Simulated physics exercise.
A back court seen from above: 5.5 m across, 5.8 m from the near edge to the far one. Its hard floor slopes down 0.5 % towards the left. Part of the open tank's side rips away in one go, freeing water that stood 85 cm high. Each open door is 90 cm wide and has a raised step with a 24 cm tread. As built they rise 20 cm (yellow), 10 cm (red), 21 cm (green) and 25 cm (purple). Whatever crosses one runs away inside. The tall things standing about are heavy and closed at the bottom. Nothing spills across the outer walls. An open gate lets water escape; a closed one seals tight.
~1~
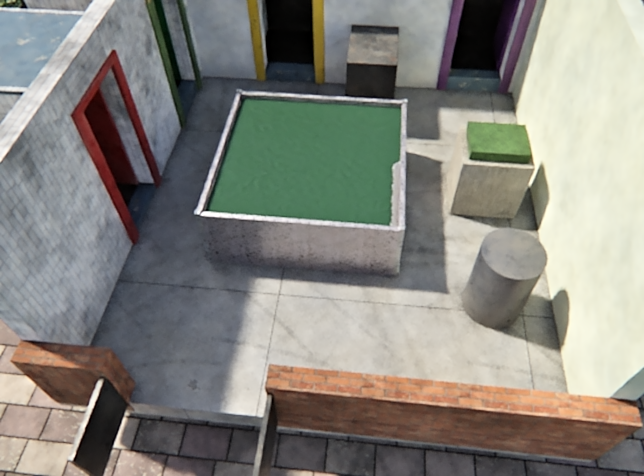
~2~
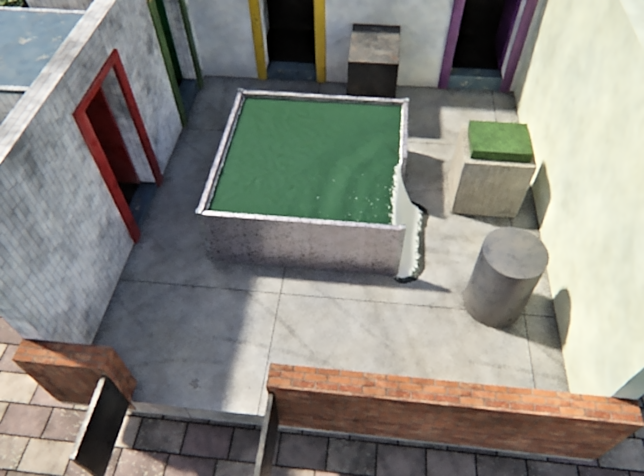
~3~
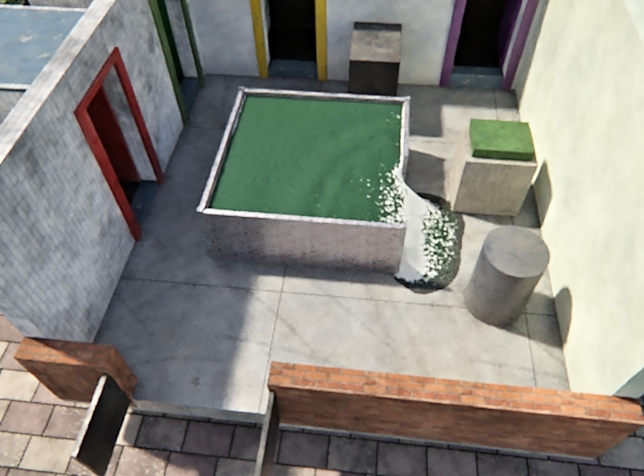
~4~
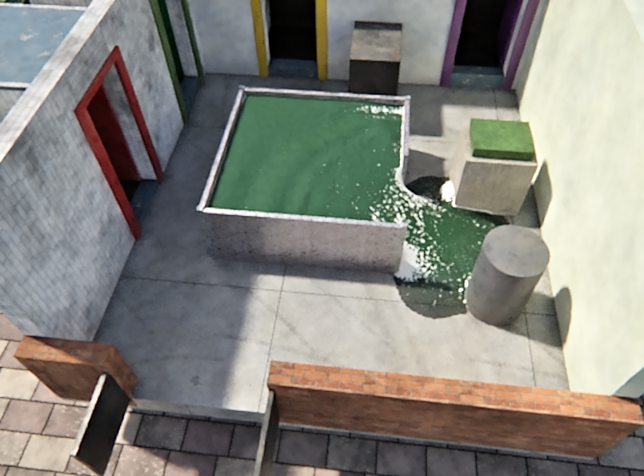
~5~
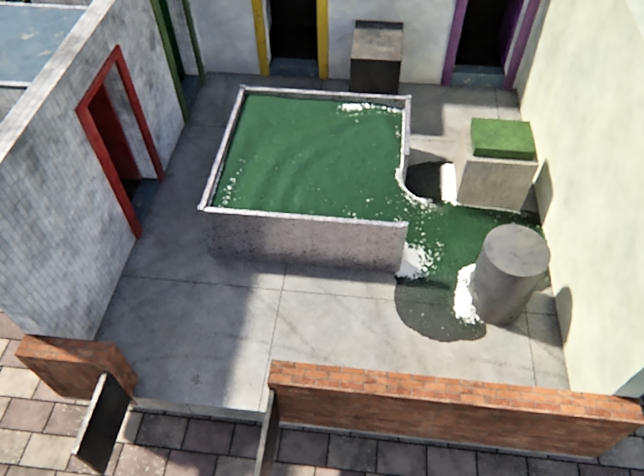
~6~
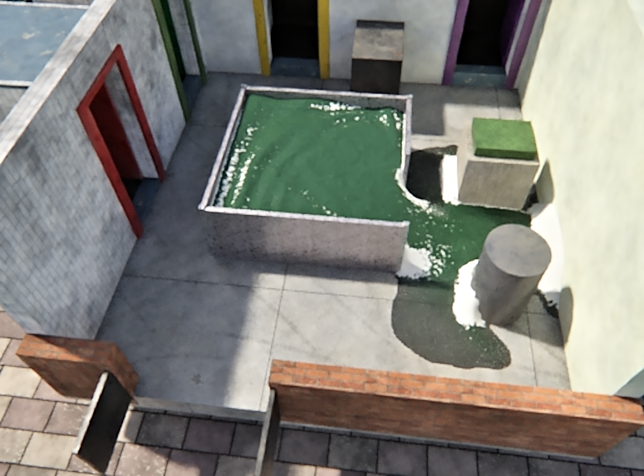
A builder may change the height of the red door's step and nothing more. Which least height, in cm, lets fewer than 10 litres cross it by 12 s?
About 13 cm.
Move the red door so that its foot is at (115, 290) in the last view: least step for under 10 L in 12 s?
Roughly 27 cm.
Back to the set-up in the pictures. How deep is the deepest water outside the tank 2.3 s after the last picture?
About 46 cm.
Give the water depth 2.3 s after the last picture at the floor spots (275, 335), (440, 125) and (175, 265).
About 6, 4 and 0 cm.
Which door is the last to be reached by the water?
Last comes the green one.
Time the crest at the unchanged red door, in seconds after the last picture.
Near 11.5 s.
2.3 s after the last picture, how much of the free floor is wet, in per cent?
Near 60 per cent is wet.
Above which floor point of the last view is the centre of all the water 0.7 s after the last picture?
Around (360, 214).
Then, 0.7 s after the last picture water covers 35 % of the floor, deepest (63 cm) near (542, 257); it has not reached the red door.
Then, 2.3 s after the last picture water covers 60 % of the floor, deepest (46 cm) near (548, 388); it has not reached the red door.
Then, 11.3 s after the last picture water covers 100 % of the floor, deepest (21 cm) near (230, 157); 18 cm at the red door, 33 litres in over its 10 cm step.
At the red door as built, the water peaked near 18 cm, 11.3 s after the last picture.
Run again over the same 12 s with other heights there, 19 litres in over 11.5 cm, 3 litres over 15.5 cm. The limit of 10 litres is kept from about 13 cm up.
